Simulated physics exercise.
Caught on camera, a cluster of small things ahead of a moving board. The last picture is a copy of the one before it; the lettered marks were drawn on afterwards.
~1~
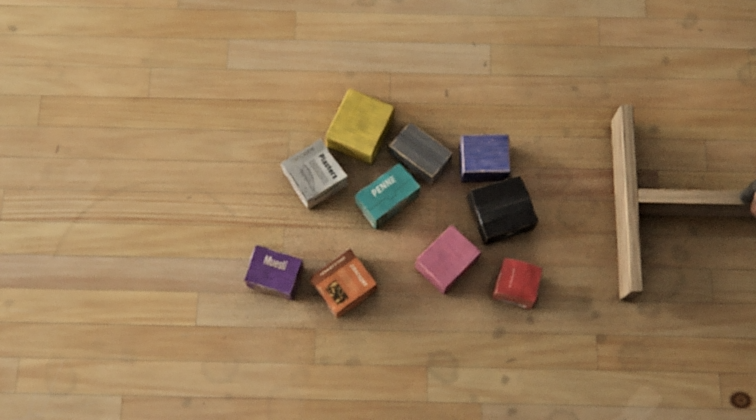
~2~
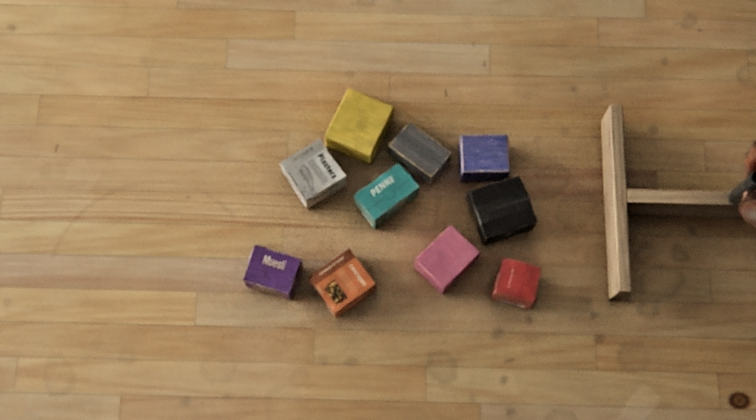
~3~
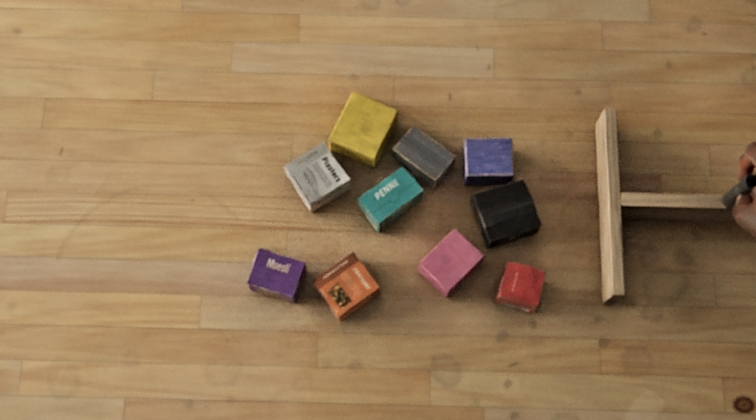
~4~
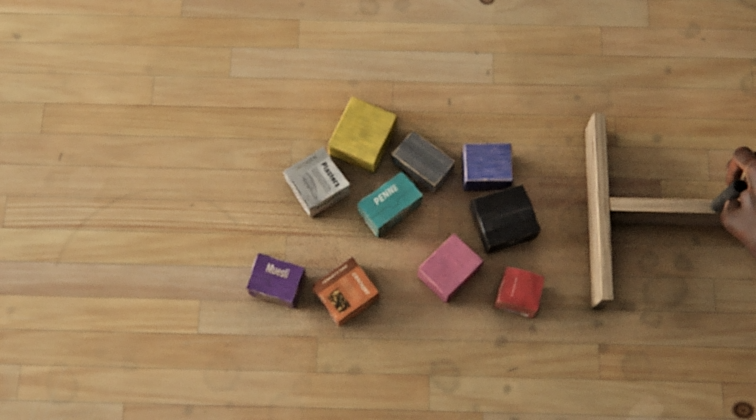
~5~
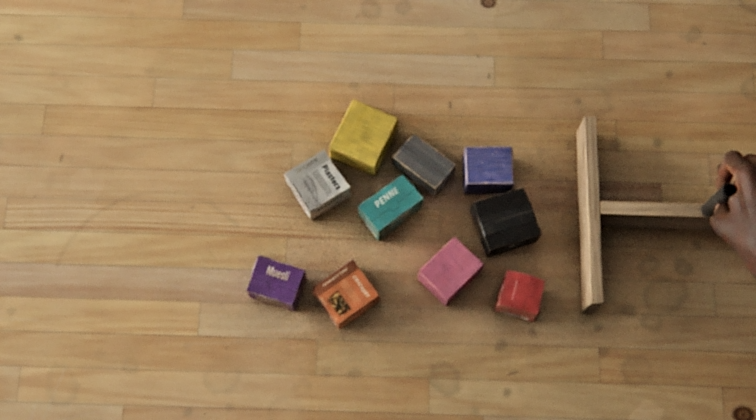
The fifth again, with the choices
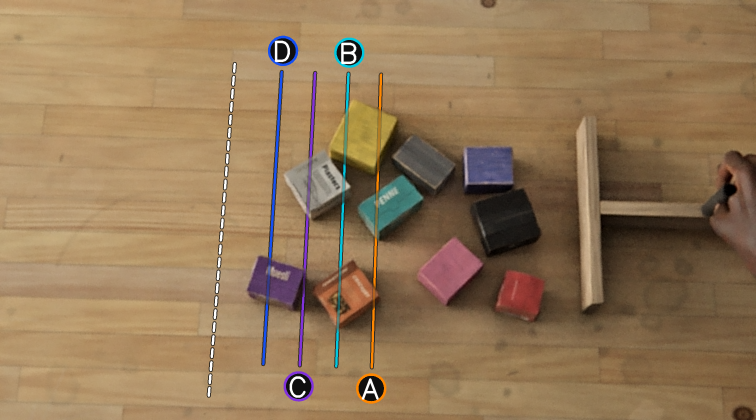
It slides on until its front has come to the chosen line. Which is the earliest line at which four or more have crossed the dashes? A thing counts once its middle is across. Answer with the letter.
The first such stop is D.
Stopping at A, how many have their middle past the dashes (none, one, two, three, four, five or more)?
The count is none.
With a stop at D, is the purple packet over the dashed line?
Yes.
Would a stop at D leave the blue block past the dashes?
No.
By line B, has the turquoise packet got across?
No.
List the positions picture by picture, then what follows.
In the first picture, grey box (421, 153); orange packet (343, 283); yellow block (361, 127).
In the second picture, board (621, 195); black box (501, 210).
In the third picture, board (615, 199); turquoise packet (391, 200).
In the fourth picture, board (603, 204); blue block (487, 167).
In the fifth picture, board (594, 207); pink block (451, 272); grey box (424, 165); orange packet (346, 294).
On the marked copy, A at (377, 214); B at (343, 213); C at (308, 213); D at (273, 212); the dashed line at (223, 219).
With D. Early on, board (479, 204); purple packet (277, 284); white box (318, 185); none across.
Further on, board (363, 201); white box (238, 173); purple packet (241, 286); none across.
At the end, board (275, 198); purple packet (151, 296); white box (166, 156); six across.
As for the rest, A gets none across; B gets none across; C gets only two across.
